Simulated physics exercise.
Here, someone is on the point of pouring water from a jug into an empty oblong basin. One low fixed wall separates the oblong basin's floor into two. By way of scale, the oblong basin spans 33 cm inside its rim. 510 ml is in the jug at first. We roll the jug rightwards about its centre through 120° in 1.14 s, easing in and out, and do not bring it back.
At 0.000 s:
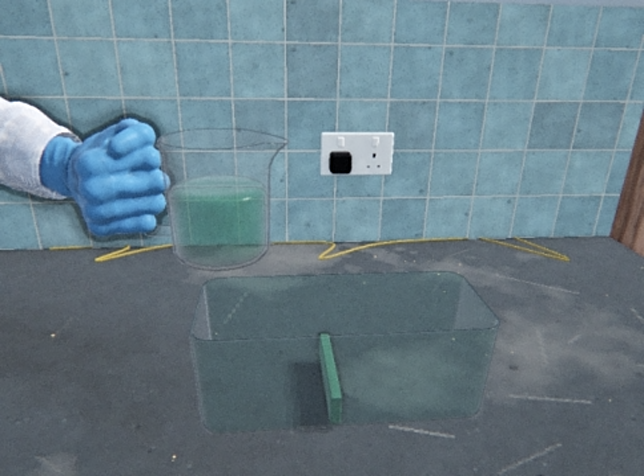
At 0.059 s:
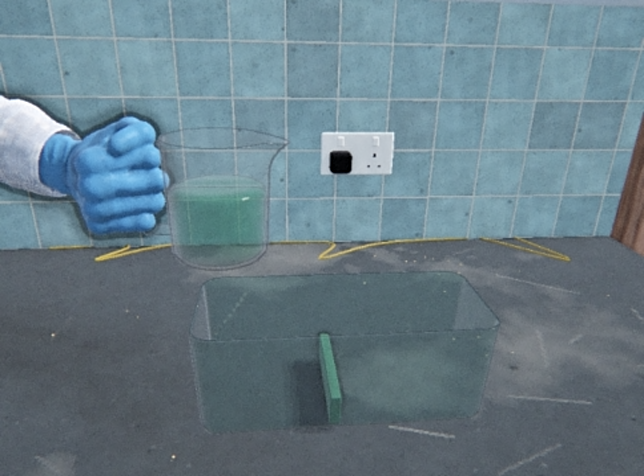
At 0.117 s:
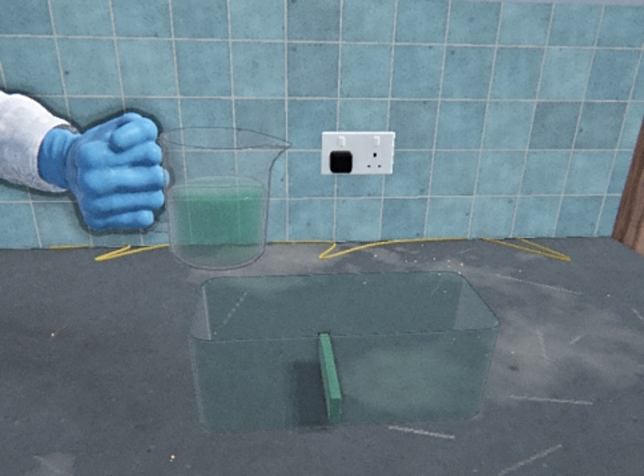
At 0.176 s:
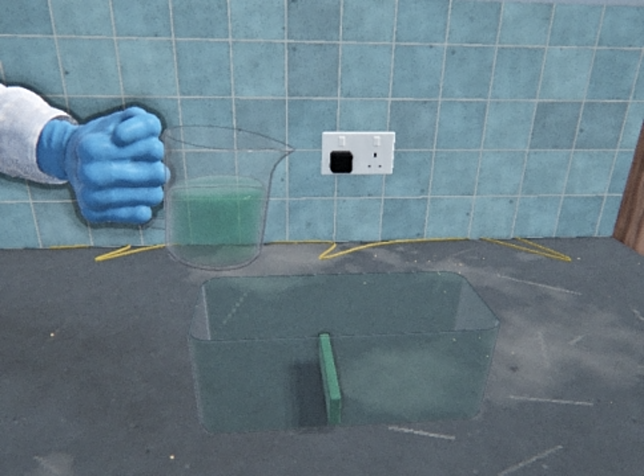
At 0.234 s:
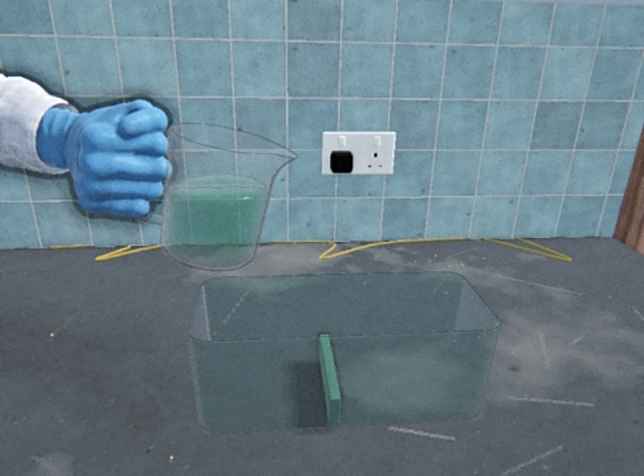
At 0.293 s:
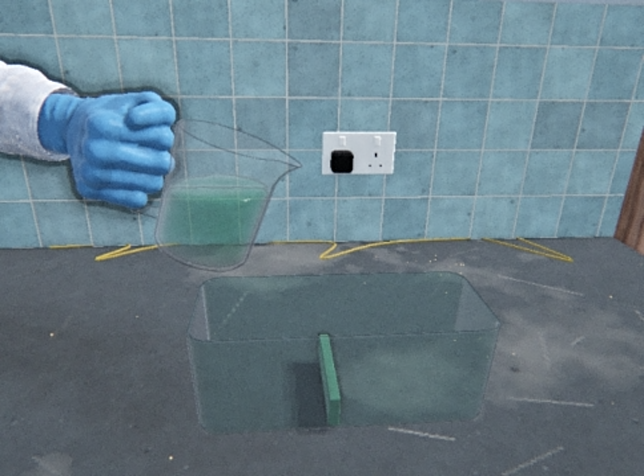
A blue-gloved hand in a white sleeve is at the left beside a clear, spouted jug of green-tinted water, seen from the front and slightly above a dark grey worktop against blue tiles. An empty transparent oblong basin with a low green wall inside sits below, near a white socket and yellow zigzag lines. The jug leans gradually rightwards, its water staying level, while the camera remains still.
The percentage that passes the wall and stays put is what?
It is about 55 per cent.
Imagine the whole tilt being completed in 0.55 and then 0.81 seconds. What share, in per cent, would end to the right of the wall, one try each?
20 then 40 %.
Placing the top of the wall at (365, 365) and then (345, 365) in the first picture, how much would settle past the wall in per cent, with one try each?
Around 10 and 20 percent, in that order.
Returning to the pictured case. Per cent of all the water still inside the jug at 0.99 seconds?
Share remaining: Approx. 14 %.
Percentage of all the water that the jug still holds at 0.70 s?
Close to 84 percent of the liquid remains at that time.
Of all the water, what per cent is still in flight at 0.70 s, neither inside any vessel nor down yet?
Near 14 per cent at that time.
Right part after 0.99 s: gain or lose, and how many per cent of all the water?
The amount climbs by around 4.
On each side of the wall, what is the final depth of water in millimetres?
About 12 mm left, about 14 mm right.
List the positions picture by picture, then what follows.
In the first picture, it leans 0°; its right rim is at (290, 140); the water meets the walls at (170, 186) and (267, 185); the oblong basin's rim runs from (197, 308) to (480, 298); the wall's top is at (330, 364).
In the second picture, it leans 1°; its right rim is at (290, 141); the water meets the walls at (170, 186) and (267, 185).
In the third picture, it leans 3°; its right rim is at (292, 143); the water meets the walls at (170, 186) and (267, 185).
In the fourth picture, it leans 7°; its right rim is at (295, 148); the water meets the walls at (170, 186) and (267, 186).
In the fifth picture, it leans 12°; its right rim is at (299, 155); the water meets the walls at (169, 187) and (268, 186).
In the sixth picture, it leans 19°; its right rim is at (303, 165); the water meets the walls at (168, 186) and (270, 186).
After 0.70 s the tilt is 81° and 83 per cent is still to pour, 0 is left of the wall and 2 right of it.
After 0.99 s the tilt is 115° and 14 per cent is still to pour, 23 is left of the wall and 51 right of it.
After 1.30 s the tilt is 120° and 0 per cent is still to pour, 45 is left of the wall and 54 right of it.
After 1.64 s the tilt is 120° and 0 per cent is still to pour, 44 is left of the wall and 55 right of it.
In the end 44 per cent lies left of the wall, 55 right of it and 1 outside.
